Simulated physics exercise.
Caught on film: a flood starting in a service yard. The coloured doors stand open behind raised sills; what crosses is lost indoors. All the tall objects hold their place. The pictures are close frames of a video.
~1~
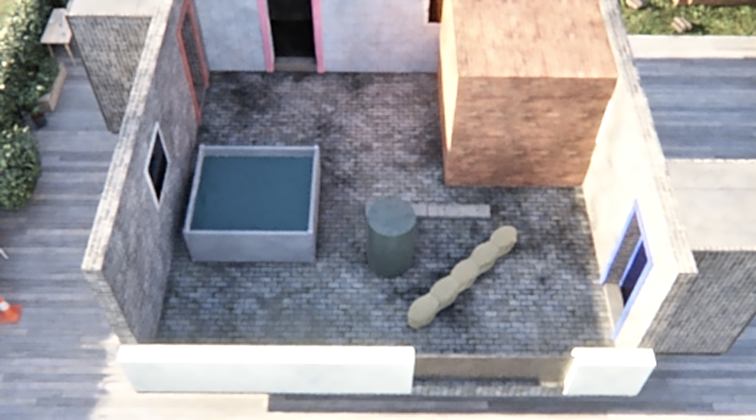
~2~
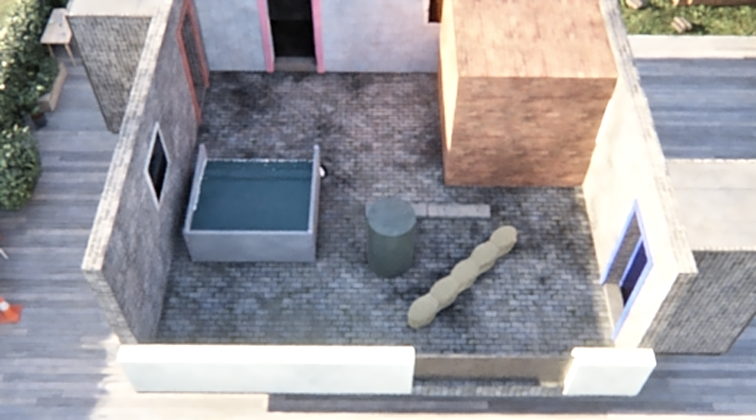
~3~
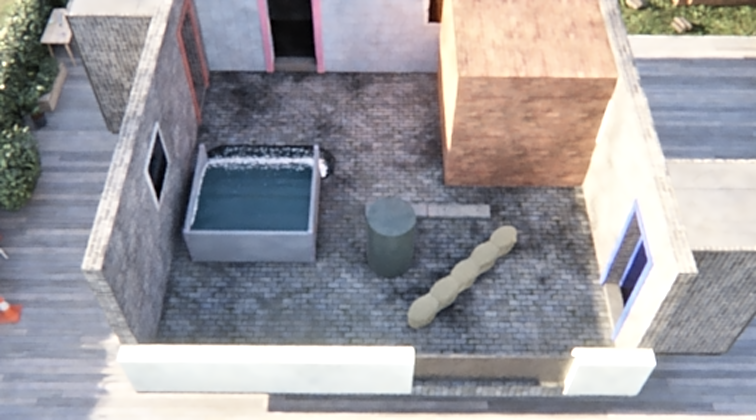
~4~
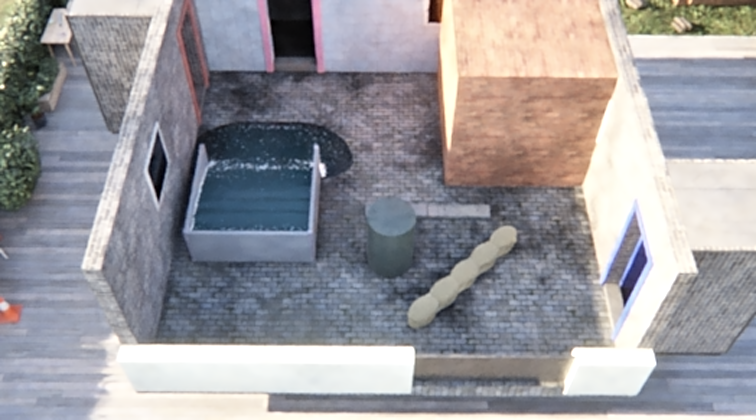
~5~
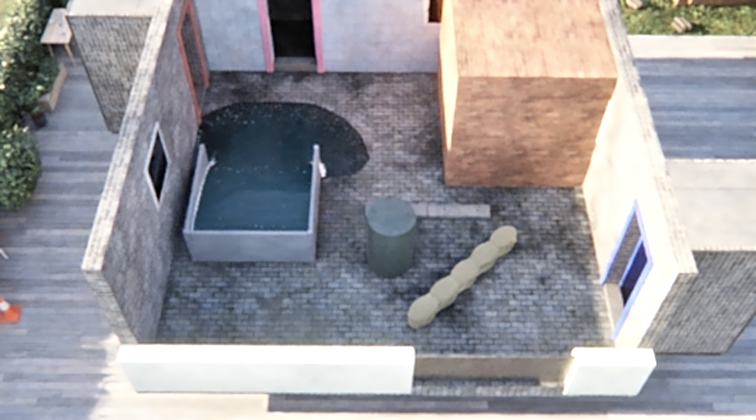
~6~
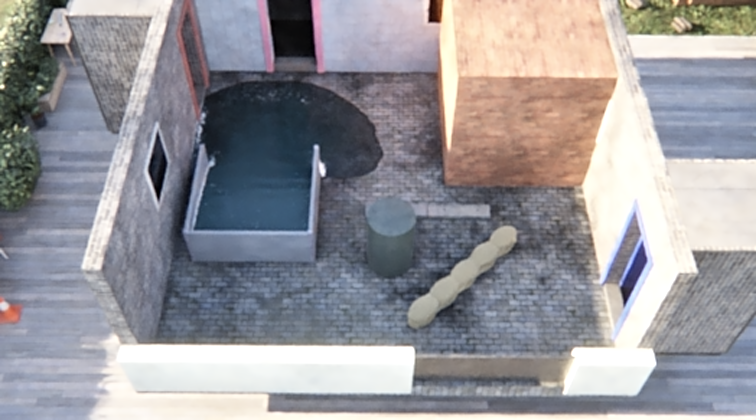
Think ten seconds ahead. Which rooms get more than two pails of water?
One by one: The pink door lets in a lot; the blue door admits no more than that; the red door lets in a lot.
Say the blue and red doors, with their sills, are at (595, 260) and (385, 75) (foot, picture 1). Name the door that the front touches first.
That is the pink-painted one.
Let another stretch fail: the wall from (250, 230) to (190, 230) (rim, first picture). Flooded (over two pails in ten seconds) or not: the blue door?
My reading: Blue door lets more in.
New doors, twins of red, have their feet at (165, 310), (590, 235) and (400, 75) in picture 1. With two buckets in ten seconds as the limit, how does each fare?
In turn: Stays under, holds, takes more.
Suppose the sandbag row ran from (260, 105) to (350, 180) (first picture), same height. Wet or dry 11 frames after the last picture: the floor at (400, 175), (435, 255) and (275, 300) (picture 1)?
In turn: Dry, clear, clear.
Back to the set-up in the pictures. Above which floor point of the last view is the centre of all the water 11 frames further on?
Near (280, 132).
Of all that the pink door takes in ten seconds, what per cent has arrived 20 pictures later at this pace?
Some 100 per cent.
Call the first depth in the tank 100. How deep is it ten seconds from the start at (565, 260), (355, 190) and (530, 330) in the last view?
In turn 4, 10 and 2 in a hundred.
A moment on, water covers 30 % of the floor; the pink door over two buckets in, the blue door not reached, the red door wet at the sill, nothing in.
Next, water covers 30 % of the floor; the pink door far over two buckets in, the blue door not reached, the red door over two buckets in.
Then, water covers 35 % of the floor; the pink door far over two buckets in, the blue door not reached, the red door far over two buckets in.
Later, water covers 60 % of the floor; the pink door far over two buckets in, the blue door not reached, the red door far over two buckets in.
In the end, water covers 85 % of the floor; the pink door far over two buckets in, the blue door wet at the sill, nothing in, the red door far over two buckets in.
